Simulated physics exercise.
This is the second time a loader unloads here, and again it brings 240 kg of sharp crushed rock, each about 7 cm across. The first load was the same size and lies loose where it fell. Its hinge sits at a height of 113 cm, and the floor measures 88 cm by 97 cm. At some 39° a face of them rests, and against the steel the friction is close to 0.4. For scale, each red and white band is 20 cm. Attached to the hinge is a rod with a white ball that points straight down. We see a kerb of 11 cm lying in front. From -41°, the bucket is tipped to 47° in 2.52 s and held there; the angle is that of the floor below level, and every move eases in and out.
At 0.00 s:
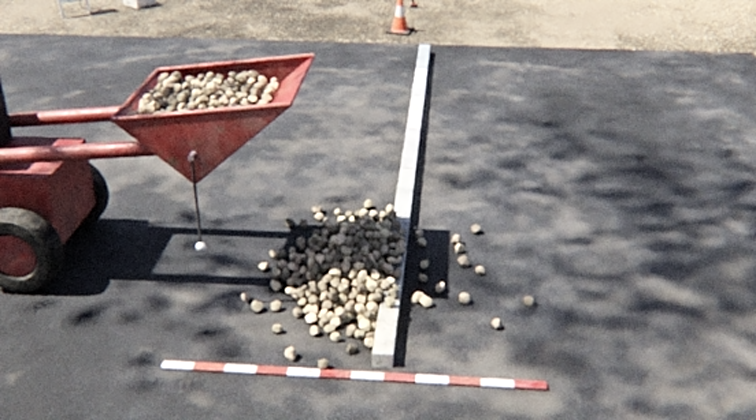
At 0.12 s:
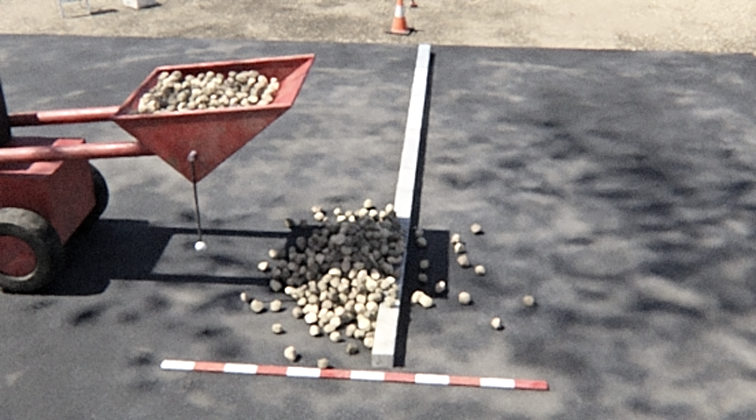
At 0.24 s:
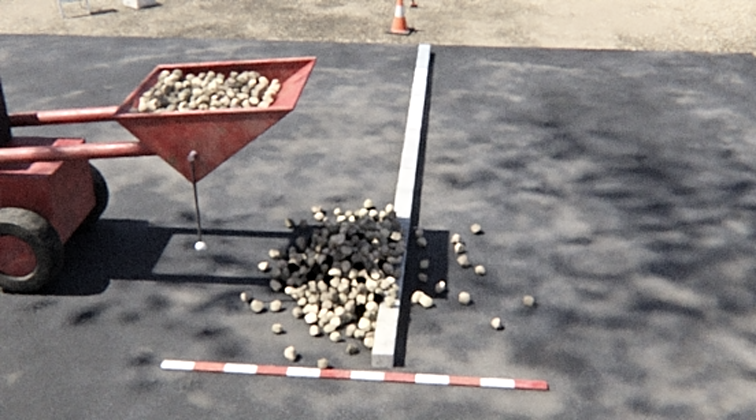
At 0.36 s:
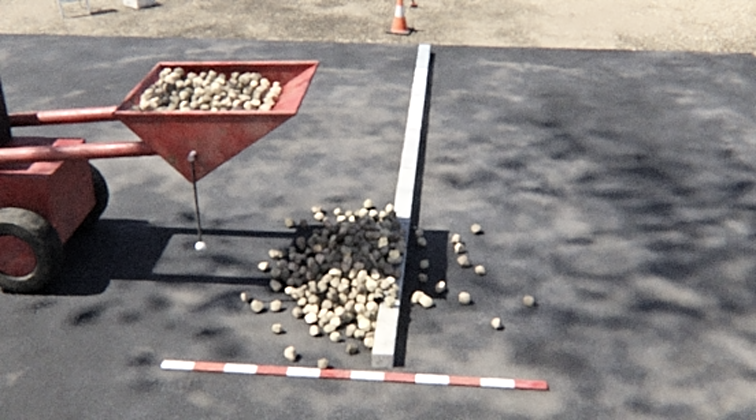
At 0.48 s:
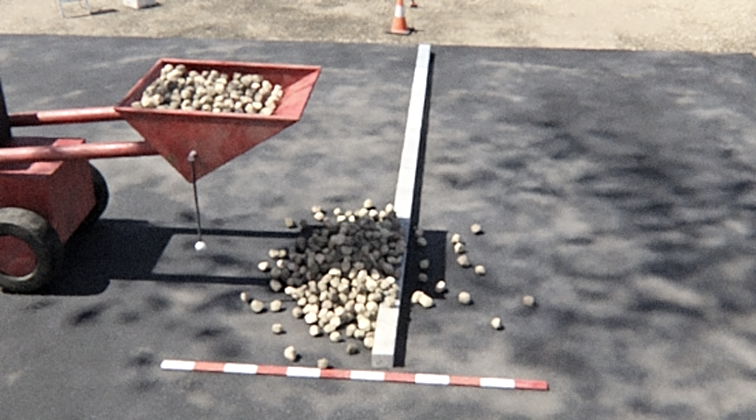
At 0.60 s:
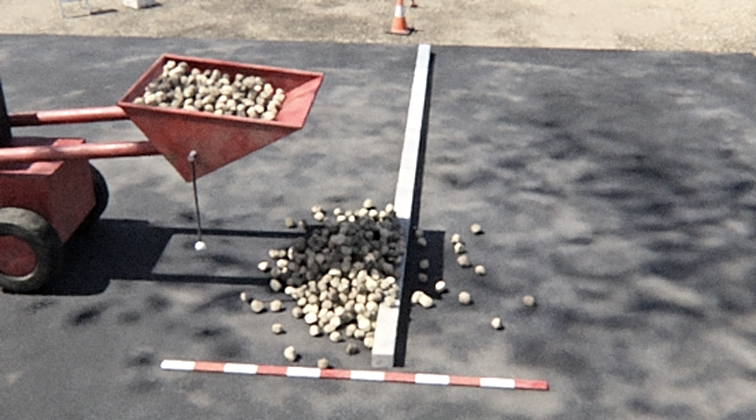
At the start, a red loader at left holds a bucket of pale stones above a loose pile heaped against a kerb, with a few strays beyond it. The bucket then tilts slightly forward, its right edge lowering a little as the stones inside shift slightly, while the pile below stays still.
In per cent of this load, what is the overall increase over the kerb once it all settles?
1 out of 100, about.
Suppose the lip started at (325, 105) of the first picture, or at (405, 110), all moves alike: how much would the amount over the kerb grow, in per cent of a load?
First place: Roughly 10 %; second place: Roughly 85 %.
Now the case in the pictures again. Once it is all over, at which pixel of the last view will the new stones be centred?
I'd put their centre close to (307, 253).
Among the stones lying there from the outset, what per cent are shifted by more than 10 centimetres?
About 0 %.
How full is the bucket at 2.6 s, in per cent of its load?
Held: Around 5 % of the load.
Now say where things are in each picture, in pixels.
In the first frame, the bucket is at -41°, its lip at (291, 104); the top of the load is at (236, 81). The earlier load is highest near (351, 248), 27 cm above ground level, 97 % on this side of the kerb, 3 % over the kerb.
In the second frame, the bucket is at -40°, its lip at (291, 105); the top of the load is at (228, 82); the stones move at 0.0 m/s on average.
In the third frame, the bucket is at -39°, its lip at (293, 108); the top of the load is at (209, 84); the stones move at 0.1 m/s on average.
The fourth frame shows lip at (296, 113), floor tilted -36°, highest stones at (178, 80); the stones move at 0.1 m/s on average.
In the fifth frame, the bucket is at -33°, its lip at (299, 119); the top of the load is at (170, 78); the stones move at 0.1 m/s on average.
In the sixth frame, the bucket is at -28°, its lip at (302, 127); the top of the load is at (173, 75); the stones move at 0.1 m/s on average.
After 1.9 s the floor is at 33°; in per cent of one load, 99 in the bucket, 98 on this side of the kerb, 3 over the kerb; the foremost stones are at (478, 270).
After 2.6 s the floor is at 47°; in per cent of one load, 3 in the bucket, 194 on this side of the kerb, 4 over the kerb; the foremost stones are at (478, 270).
After 3.0 s the floor is at 47°; in per cent of one load, 0 in the bucket, 196 on this side of the kerb, 4 over the kerb; the foremost stones are at (481, 274).
After 5.5 s the floor is at 47°; in per cent of one load, 0 in the bucket, 196 on this side of the kerb, 4 over the kerb; the foremost stones are at (481, 274). Net gain over the kerb, 1.
